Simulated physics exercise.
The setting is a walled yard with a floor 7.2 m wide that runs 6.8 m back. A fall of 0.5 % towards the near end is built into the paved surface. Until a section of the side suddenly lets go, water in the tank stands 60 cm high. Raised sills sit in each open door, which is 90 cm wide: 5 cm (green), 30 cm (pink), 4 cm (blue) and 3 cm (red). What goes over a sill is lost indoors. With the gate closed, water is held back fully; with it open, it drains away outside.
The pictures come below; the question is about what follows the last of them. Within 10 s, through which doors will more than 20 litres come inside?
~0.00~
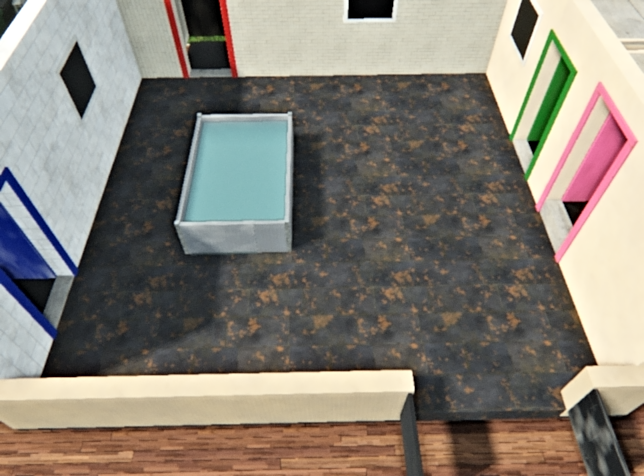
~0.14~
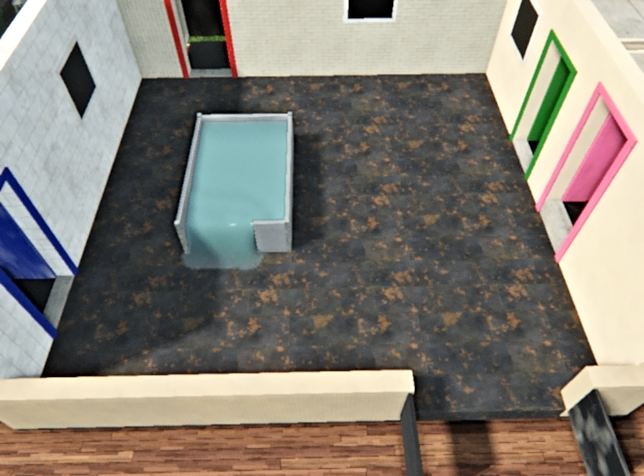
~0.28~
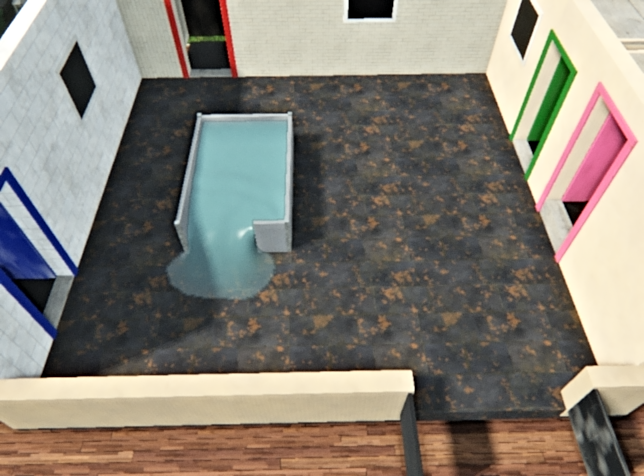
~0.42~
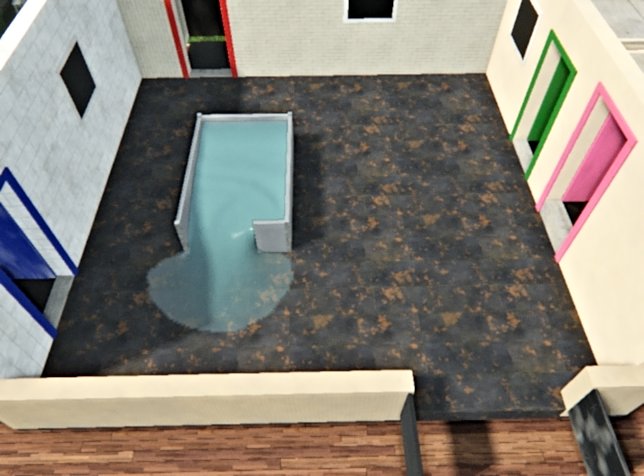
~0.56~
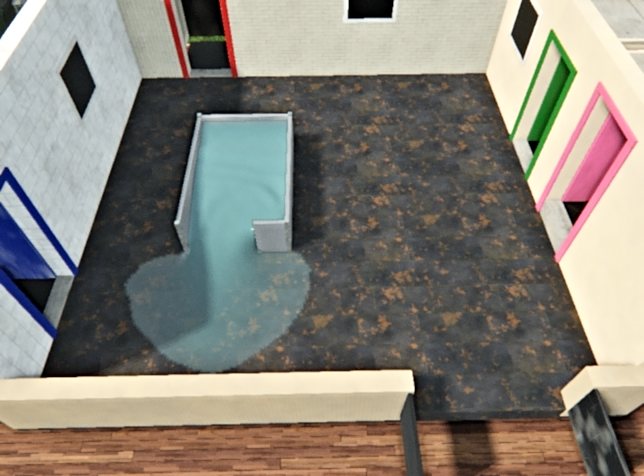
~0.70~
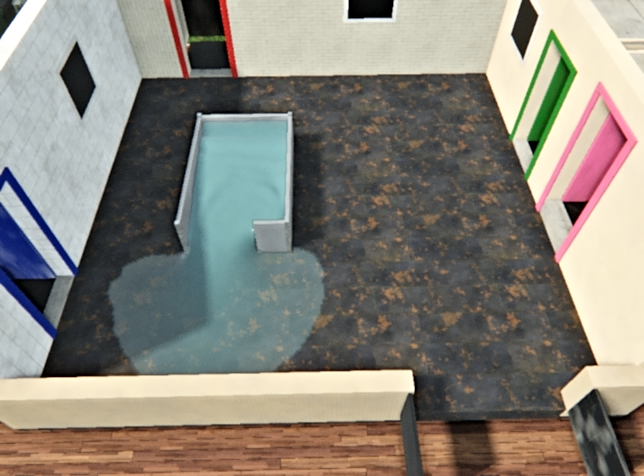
In order: The green door will not let too much through; the pink door will not let too much through; the blue door will let too much through; the red door will let too much through.
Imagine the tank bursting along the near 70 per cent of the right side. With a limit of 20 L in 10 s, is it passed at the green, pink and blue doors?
Green exceeds; pink falls short; blue falls short.
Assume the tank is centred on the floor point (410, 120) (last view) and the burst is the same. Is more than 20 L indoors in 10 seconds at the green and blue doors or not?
Green gets no more than that, blue gets more than that.
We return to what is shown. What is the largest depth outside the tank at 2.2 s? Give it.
About 38 cm.
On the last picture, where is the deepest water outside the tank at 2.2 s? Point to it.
About (62, 401).
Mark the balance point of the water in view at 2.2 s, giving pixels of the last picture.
The water's centre sits at about (223, 267).
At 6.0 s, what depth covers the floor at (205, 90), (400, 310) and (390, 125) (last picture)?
First 2 cm, then 3 cm, then 0 cm.
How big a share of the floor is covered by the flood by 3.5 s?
Covered: Roughly 35 %.
After 1.4 s water covers 15 % of the floor and is deepest (32 cm) near (212, 258); green door not reached, pink door not reached, blue door not reached, red door not reached.
After 2.2 s water covers 20 % of the floor and is deepest (38 cm) near (62, 401); green door not reached, pink door not reached, blue door 8 cm at the sill, 3 L in, red door not reached.
After 3.5 s water covers 35 % of the floor and is deepest (26 cm) near (33, 402); green door not reached, pink door not reached, blue door 11 cm at the sill, 30 L in, red door not reached.
After 6.0 s water covers 60 % of the floor and is deepest (14 cm) near (163, 399); green door 3 cm at the sill, 0 L in, pink door 6 cm at the sill, 0 L in, blue door 10 cm at the sill, 85 L in, red door 8 cm at the sill, 3 L in.
After 10.0 s water covers 85 % of the floor and is deepest (8 cm) near (163, 399); green door 3 cm at the sill, 0 L in, pink door 5 cm at the sill, 0 L in, blue door 7 cm at the sill, 134 L in, red door 5 cm at the sill, 44 L in.
